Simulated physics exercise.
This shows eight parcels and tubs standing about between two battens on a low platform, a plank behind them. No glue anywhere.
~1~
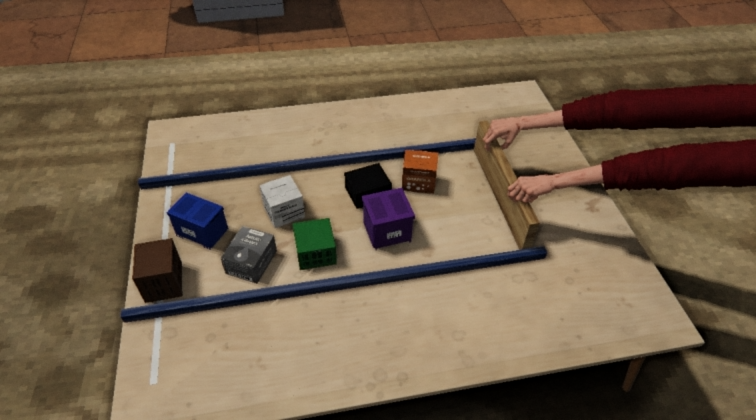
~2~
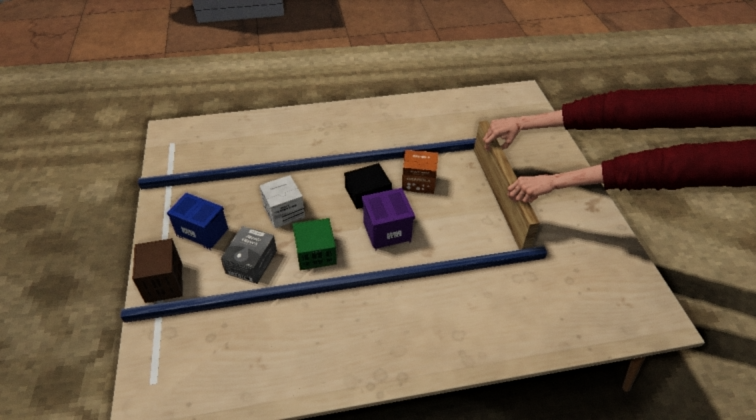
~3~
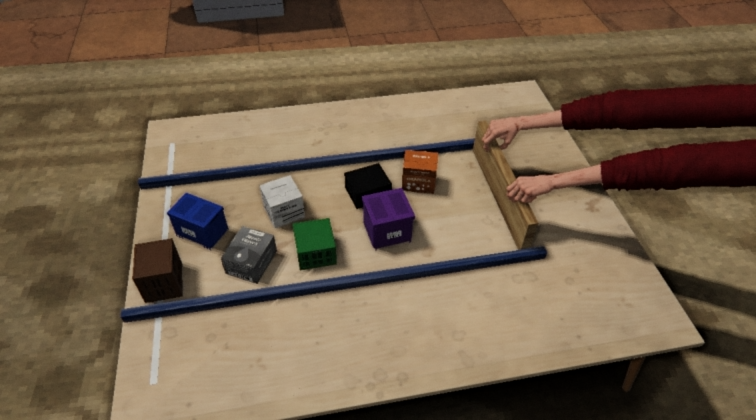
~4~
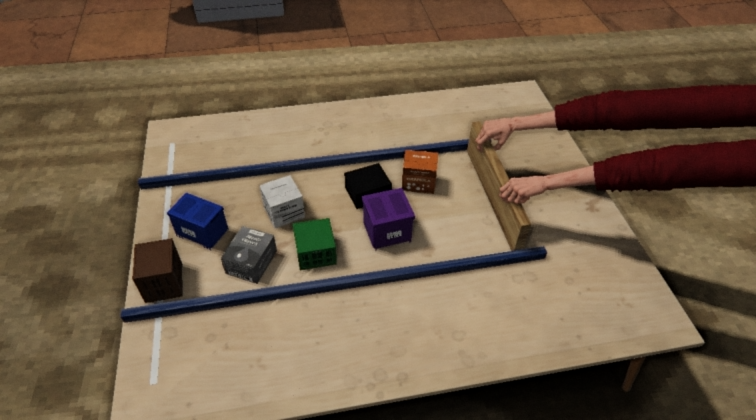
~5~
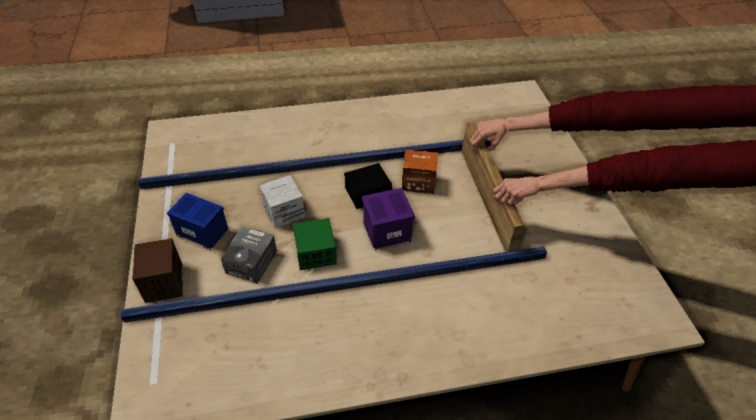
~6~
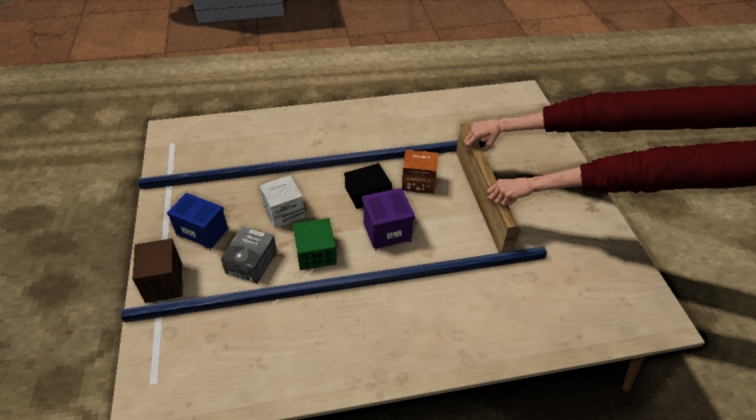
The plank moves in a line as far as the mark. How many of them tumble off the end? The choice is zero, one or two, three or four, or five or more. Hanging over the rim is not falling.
Here the number that fall off is five or more.
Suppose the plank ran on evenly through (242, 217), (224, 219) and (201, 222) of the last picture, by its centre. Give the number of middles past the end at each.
The counts: 1, 4 and 4.
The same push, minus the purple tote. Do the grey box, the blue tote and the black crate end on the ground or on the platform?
The grey box goes over; the blue tote is lost; the black crate comes down.
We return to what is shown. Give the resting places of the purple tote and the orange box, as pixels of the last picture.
Near (135, 253) and (144, 210).
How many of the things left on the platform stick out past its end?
2 of them.
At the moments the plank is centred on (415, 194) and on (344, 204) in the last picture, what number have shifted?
2 and 6.
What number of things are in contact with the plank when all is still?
It touches 2.
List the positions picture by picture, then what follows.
Brown crate (159, 270); blue tote (199, 221); grey box (250, 254); plank (503, 183); tape (165, 242), in the first frame.
Blue tote (199, 222); plank (503, 183), in the second frame.
Grey box (250, 254); orange box (420, 172), in the third frame.
Brown crate (159, 271); purple tote (388, 219), in the fourth frame.
Blue tote (199, 222); green crate (315, 244), in the fifth frame.
Brown crate (159, 271); blue tote (199, 222); grey box (250, 254); plank (484, 185); tape (165, 242), in the sixth frame.
Soon after, none off yet; brown crate at rest near (159, 271); blue tote at rest near (199, 222); grey box at rest near (250, 254).
In the end, the number that fall off is five or more; gone, black crate, green crate, white box, grey box, blue tote and brown crate.
